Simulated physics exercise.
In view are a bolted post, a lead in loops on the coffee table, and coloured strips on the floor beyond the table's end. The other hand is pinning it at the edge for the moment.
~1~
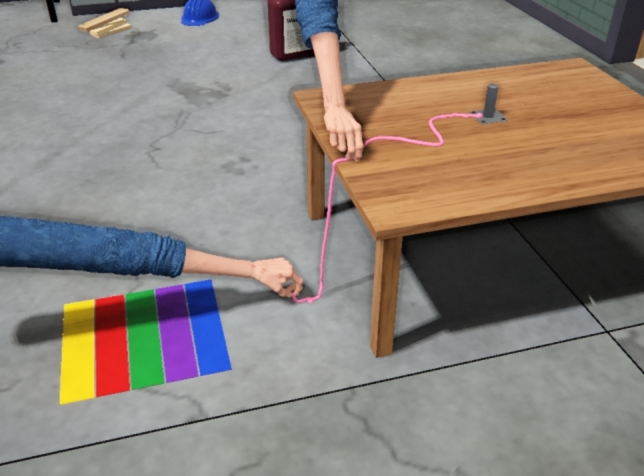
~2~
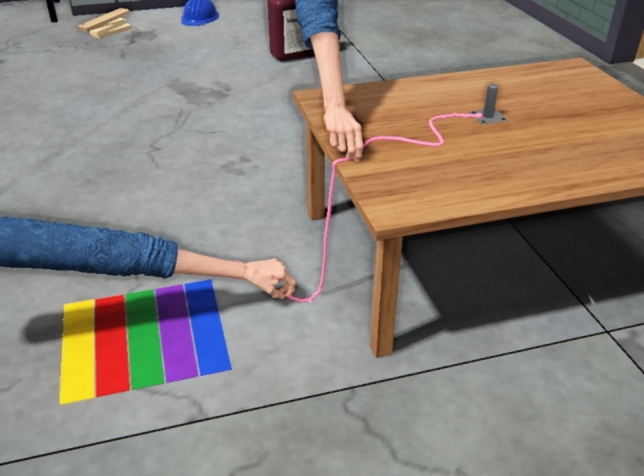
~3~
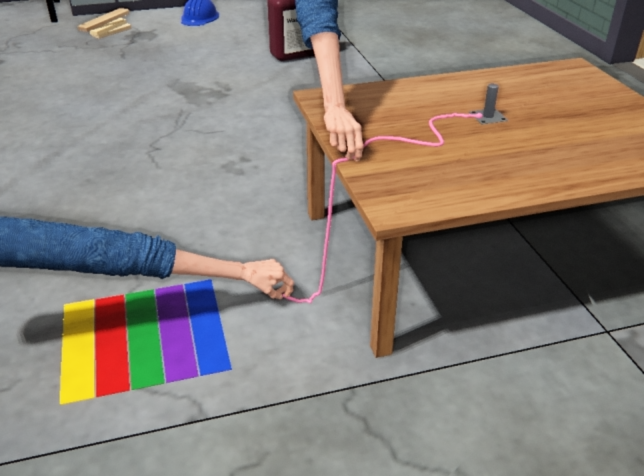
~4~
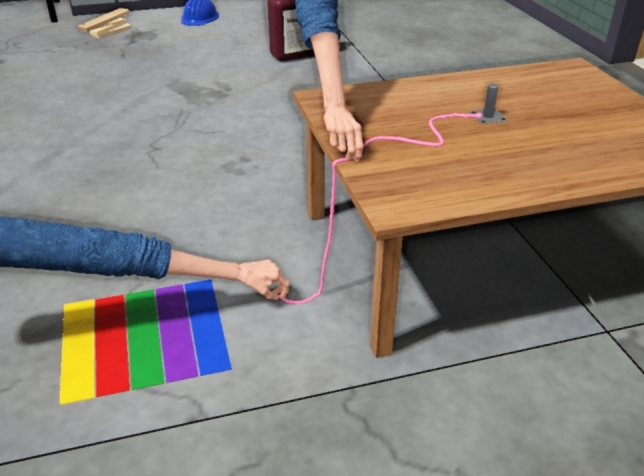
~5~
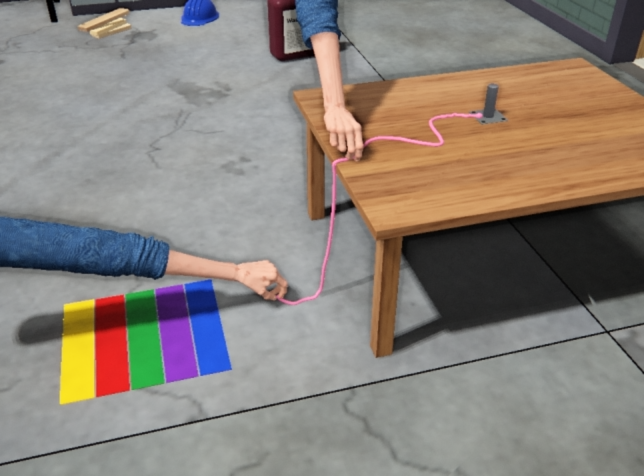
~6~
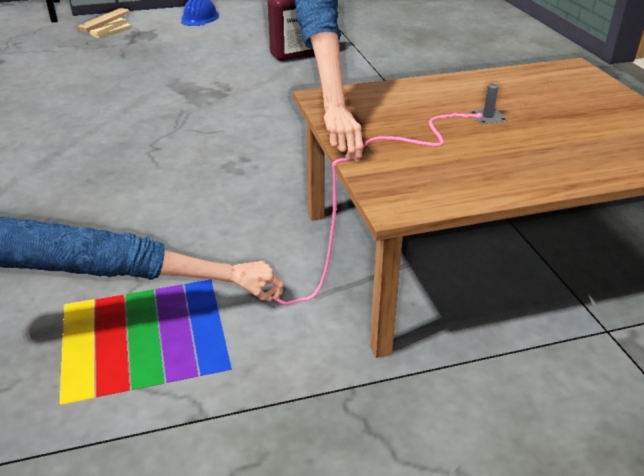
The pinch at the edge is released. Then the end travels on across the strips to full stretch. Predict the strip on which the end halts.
The red strip.
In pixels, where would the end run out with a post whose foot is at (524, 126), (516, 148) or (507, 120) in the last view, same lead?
About (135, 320), then (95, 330), then (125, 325).
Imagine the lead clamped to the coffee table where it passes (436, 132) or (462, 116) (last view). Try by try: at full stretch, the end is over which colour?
Green; red.
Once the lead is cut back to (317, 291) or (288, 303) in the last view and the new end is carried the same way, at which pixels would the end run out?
(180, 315) and (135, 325).
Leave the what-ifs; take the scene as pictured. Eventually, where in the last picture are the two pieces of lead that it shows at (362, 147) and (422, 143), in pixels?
Near (311, 171) and (373, 144).
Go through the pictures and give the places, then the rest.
The first frame shows end (293, 293); blue (213, 354); purple (180, 361); green (147, 367); red (112, 374); yellow (78, 381).
The second frame shows end (285, 295); lead through (452, 116) (442, 141) (379, 138) (336, 164) (327, 229) (322, 281).
The third frame shows end (283, 295).
The fourth frame shows end (279, 296); lead through (452, 116) (442, 141) (379, 138) (336, 164) (331, 228) (322, 281).
The fifth frame shows end (277, 296).
The sixth frame shows end (273, 297); lead through (452, 116) (442, 141) (379, 138) (336, 164) (333, 228) (322, 281).
Soon after, end near (172, 315); over purple.
Then, end near (132, 323); over green.
At full stretch, end near (107, 327); over red. It gets as far as the red strip.
